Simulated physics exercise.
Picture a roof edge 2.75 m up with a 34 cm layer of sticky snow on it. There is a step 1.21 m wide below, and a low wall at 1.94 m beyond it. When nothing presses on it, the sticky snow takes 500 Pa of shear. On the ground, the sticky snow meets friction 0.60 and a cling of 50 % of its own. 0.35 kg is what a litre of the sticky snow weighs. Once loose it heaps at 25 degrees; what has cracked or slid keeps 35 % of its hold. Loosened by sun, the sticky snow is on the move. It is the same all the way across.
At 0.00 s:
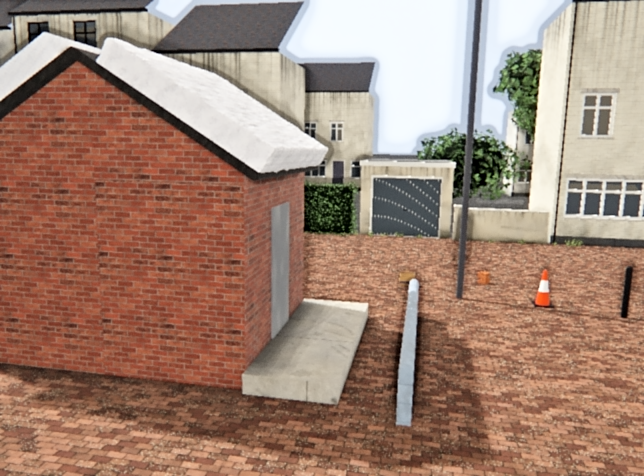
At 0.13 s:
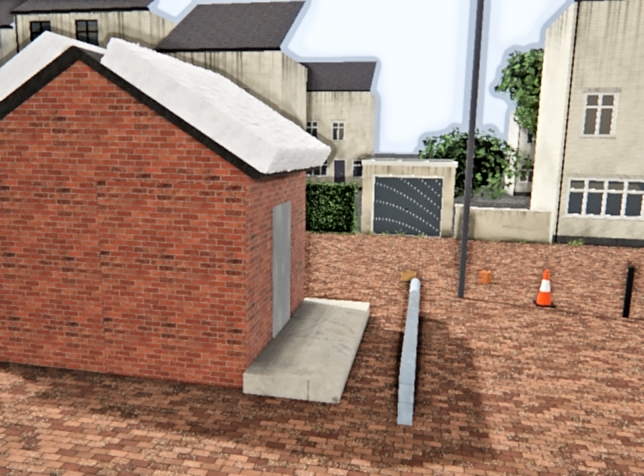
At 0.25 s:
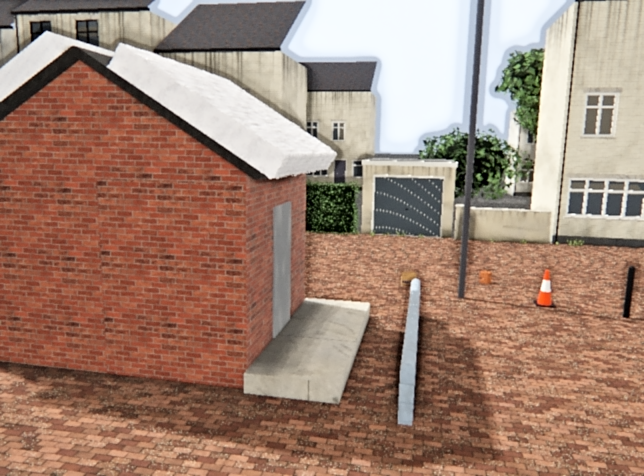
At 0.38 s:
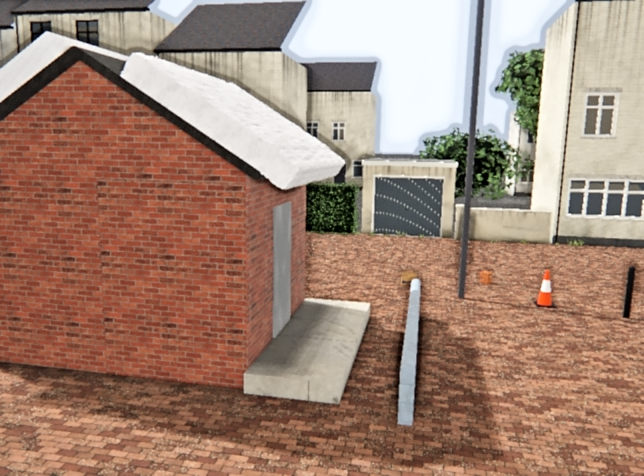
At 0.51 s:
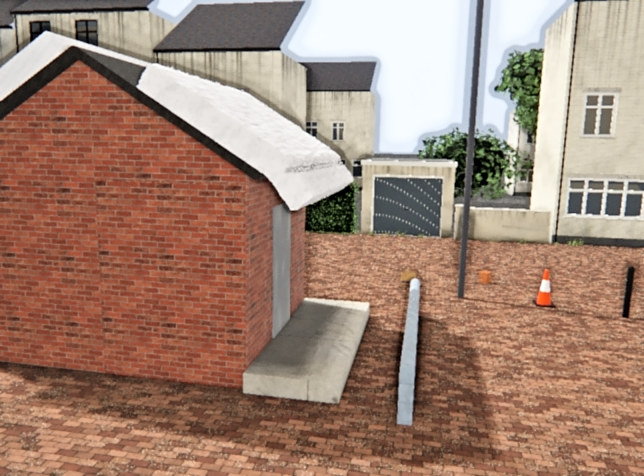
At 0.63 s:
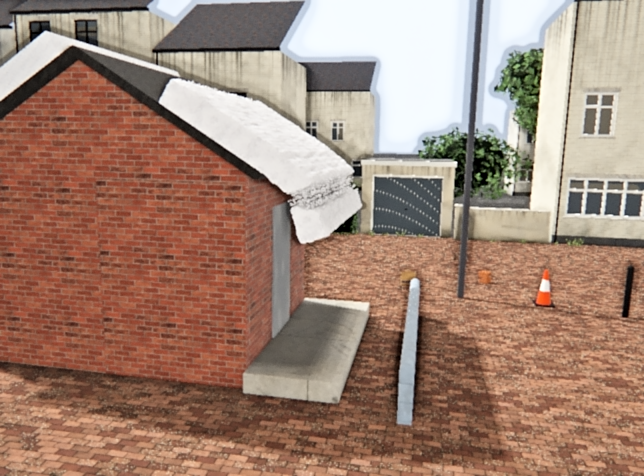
Thick white snow sliding slowly down the right roof slope of a small brick building, then bending and cracking over the eaves.
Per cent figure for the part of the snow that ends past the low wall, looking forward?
Around 28 percent.
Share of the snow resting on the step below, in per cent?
18 per cent or so.
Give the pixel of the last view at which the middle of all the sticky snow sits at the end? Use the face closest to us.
About (411, 393).
After 1.07 s, 26 % is still on the roof and 0 % is past the low wall.
After 1.58 s, none is still on the roof and 28 % is past the low wall.
After 2.09 s, none is still on the roof and 28 % is past the low wall.
After 2.60 s, none is still on the roof and 28 % is past the low wall.
After 2.70 s, at the end, none is still on the roof and 28 % is past the low wall.
